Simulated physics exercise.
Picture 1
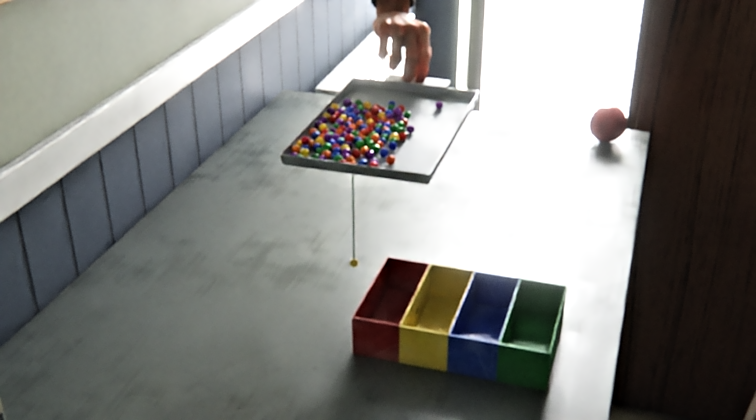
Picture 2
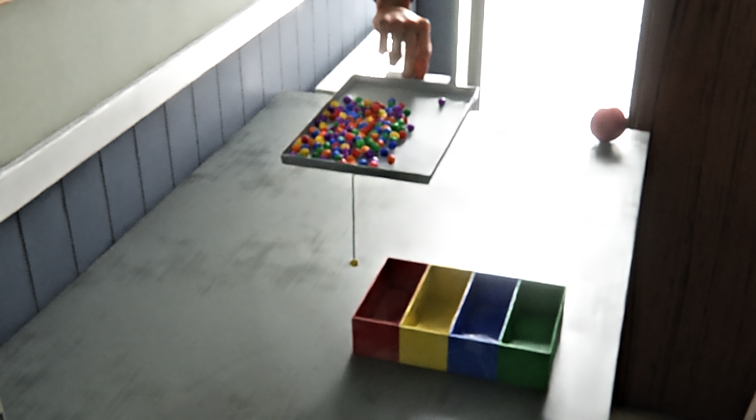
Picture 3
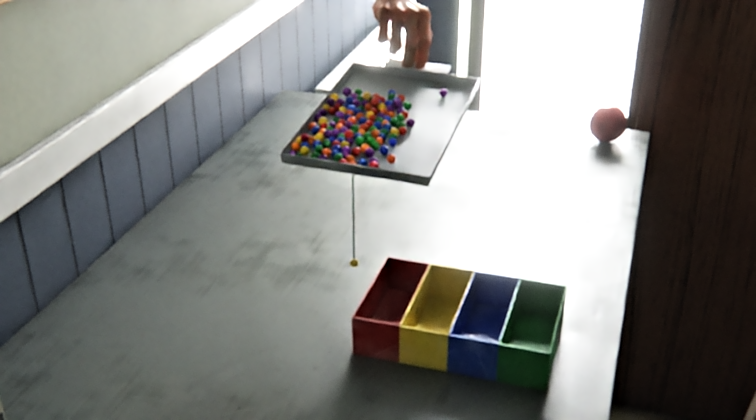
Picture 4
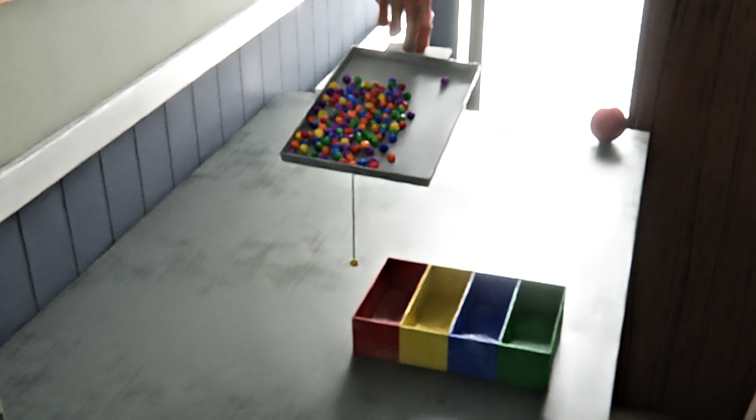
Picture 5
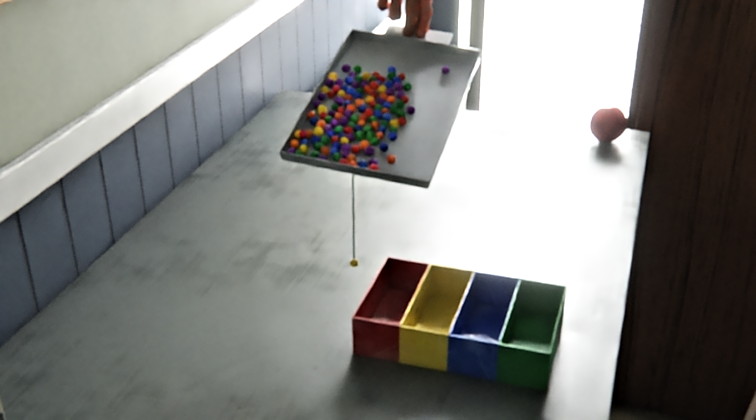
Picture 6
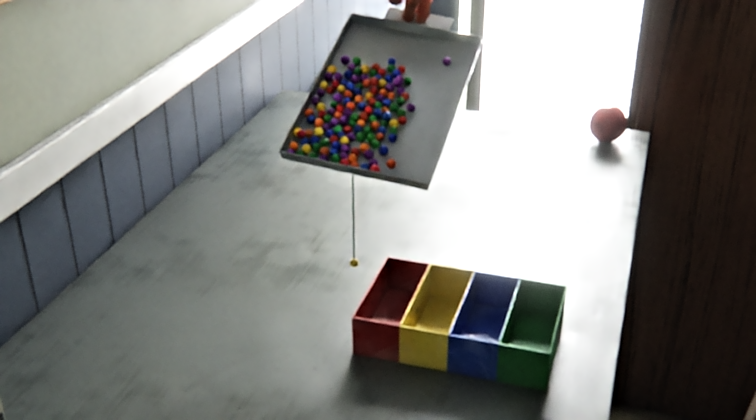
On a grey tabletop, a hand steadily raising the back of a tray of multicoloured beads above red, yellow, blue and green compartments.
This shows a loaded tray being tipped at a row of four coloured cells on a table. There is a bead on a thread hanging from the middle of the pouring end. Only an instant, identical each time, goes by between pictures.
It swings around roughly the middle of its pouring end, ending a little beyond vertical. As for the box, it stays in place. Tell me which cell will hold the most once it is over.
The red cell will hold the most.
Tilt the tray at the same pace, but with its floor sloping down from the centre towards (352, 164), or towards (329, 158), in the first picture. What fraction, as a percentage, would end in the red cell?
10 % then 0 %, roughly.
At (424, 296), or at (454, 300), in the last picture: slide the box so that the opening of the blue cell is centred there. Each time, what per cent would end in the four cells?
Some 80 and then some 70 per cent.
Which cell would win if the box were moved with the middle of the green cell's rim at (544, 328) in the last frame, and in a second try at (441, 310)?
Try 1: Red. Try 2: The blue one.
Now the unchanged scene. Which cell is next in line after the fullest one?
The runner-up is the yellow cell.
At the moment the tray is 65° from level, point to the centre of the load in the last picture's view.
I'd put the middle of the pieces at roughly (367, 139).
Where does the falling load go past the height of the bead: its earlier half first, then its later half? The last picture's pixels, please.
Earlier half at (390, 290), later half at (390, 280).
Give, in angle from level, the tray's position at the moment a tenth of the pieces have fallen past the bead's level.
A tilt of roughly 95°.
Just after the last frame, tray tipped steeply; almost all on the tray; about a tenth falling or outside the box.
A moment on, tray tipped past a quarter turn; roughly a quarter on the tray; roughly a quarter in the red cell; about a tenth in the yellow cell; just a few in the blue cell; roughly half falling or outside the box.
Further on, tray tipped past a quarter turn; roughly a third in the red cell; roughly a quarter in the yellow cell; just a few in the blue cell; roughly a third falling or outside the box.
When it is over, tray tipped past a quarter turn; roughly a third in the red cell; roughly a quarter in the yellow cell; just a few in the blue cell; not one in the green cell; roughly a third outside the box.
